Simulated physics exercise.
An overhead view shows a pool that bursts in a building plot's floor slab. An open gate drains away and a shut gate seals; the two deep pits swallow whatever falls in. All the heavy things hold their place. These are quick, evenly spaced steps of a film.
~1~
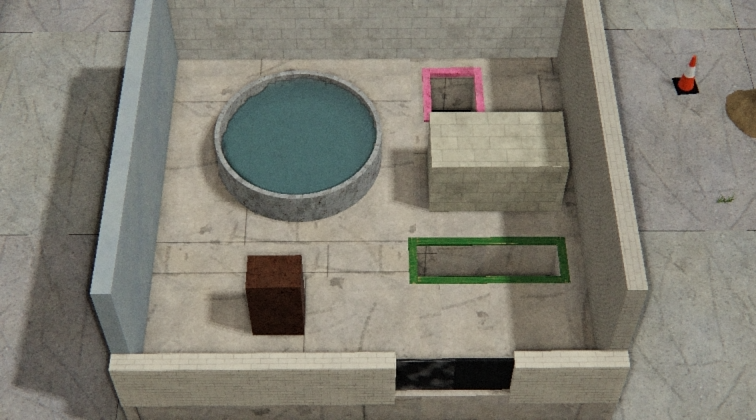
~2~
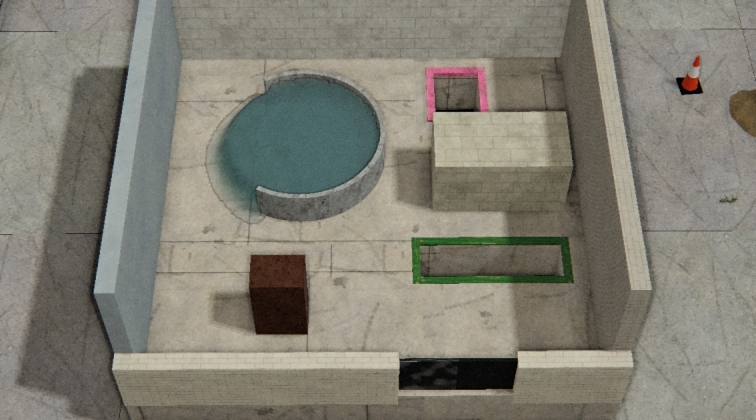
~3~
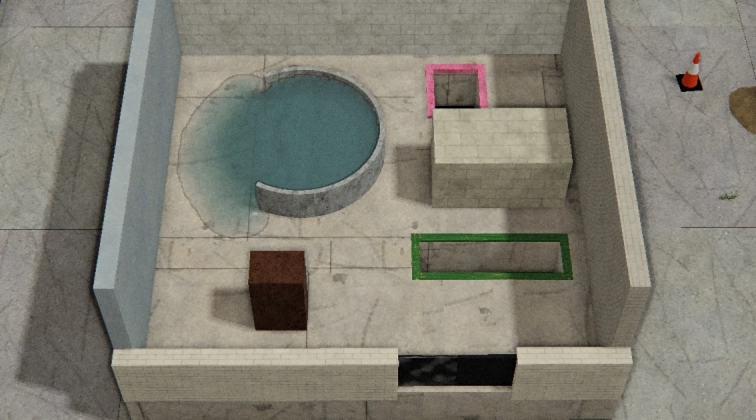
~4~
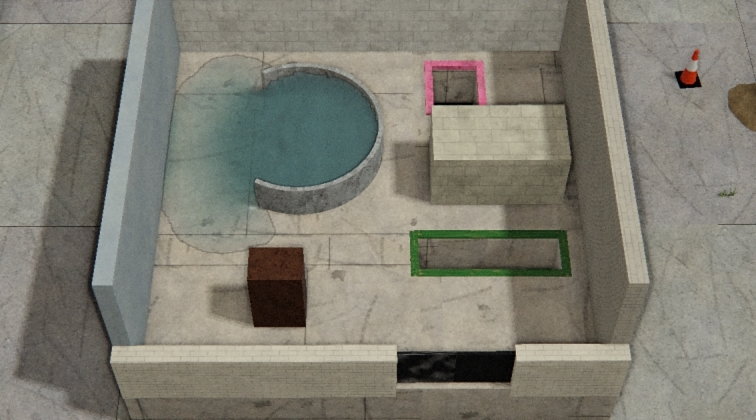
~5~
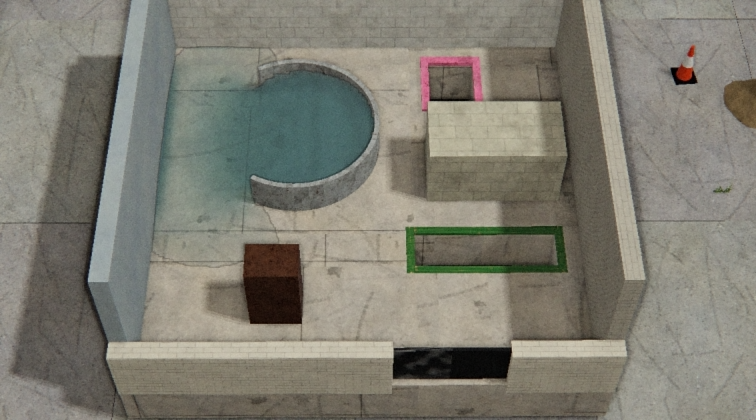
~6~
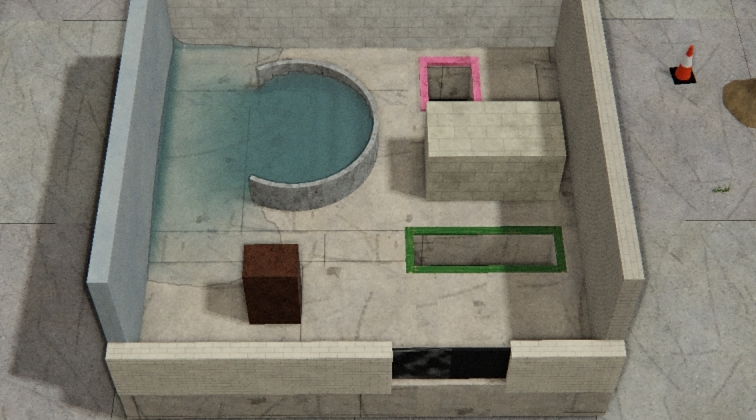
Water poured out through a gap in the left side of the round tank, spread across the pale floor to the left wall, and crept along it toward the front, beside the brown block.
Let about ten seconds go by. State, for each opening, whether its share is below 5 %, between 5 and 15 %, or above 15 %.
One by one: The gate will take below five per cent; the green pit will take beyond fifteen per cent; the pink pit will take at least five but at most fifteen per cent.
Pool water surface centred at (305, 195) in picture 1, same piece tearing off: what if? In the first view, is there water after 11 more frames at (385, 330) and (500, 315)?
Untouched, untouched.
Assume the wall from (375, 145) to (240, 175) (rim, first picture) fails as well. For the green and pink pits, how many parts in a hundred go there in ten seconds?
For green it's about 45 per cent, and for pink about 0 per cent.
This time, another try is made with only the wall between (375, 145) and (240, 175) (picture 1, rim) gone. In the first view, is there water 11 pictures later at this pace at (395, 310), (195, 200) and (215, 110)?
Result, in sequence: Inundated; untouched by the flood; untouched by the flood.
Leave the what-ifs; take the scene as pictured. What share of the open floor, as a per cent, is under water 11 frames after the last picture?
My estimate is close to 30 per cent.
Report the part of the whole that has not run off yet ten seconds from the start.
My figure is close to 74 percent.
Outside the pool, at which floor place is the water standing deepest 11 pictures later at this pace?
Point to roughly (176, 49).
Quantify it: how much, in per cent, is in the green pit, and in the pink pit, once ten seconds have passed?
Shares, in order: 16 % and 10 %.
A moment on, water covers 25 % of the floor; the gate 0 %, the green pit 0 %, the pink pit 0 %.
Next, water covers 30 % of the floor; the gate 0 %, the green pit 0 %, the pink pit 0 %.
Then, water covers 55 % of the floor; the gate 0 %, the green pit 0 %, the pink pit 2 %.
Later, water covers 90 % of the floor; the gate 0 %, the green pit 3 %, the pink pit 8 %.
In the end, water covers 100 % of the floor; the gate 0 %, the green pit 17 %, the pink pit 9 %.
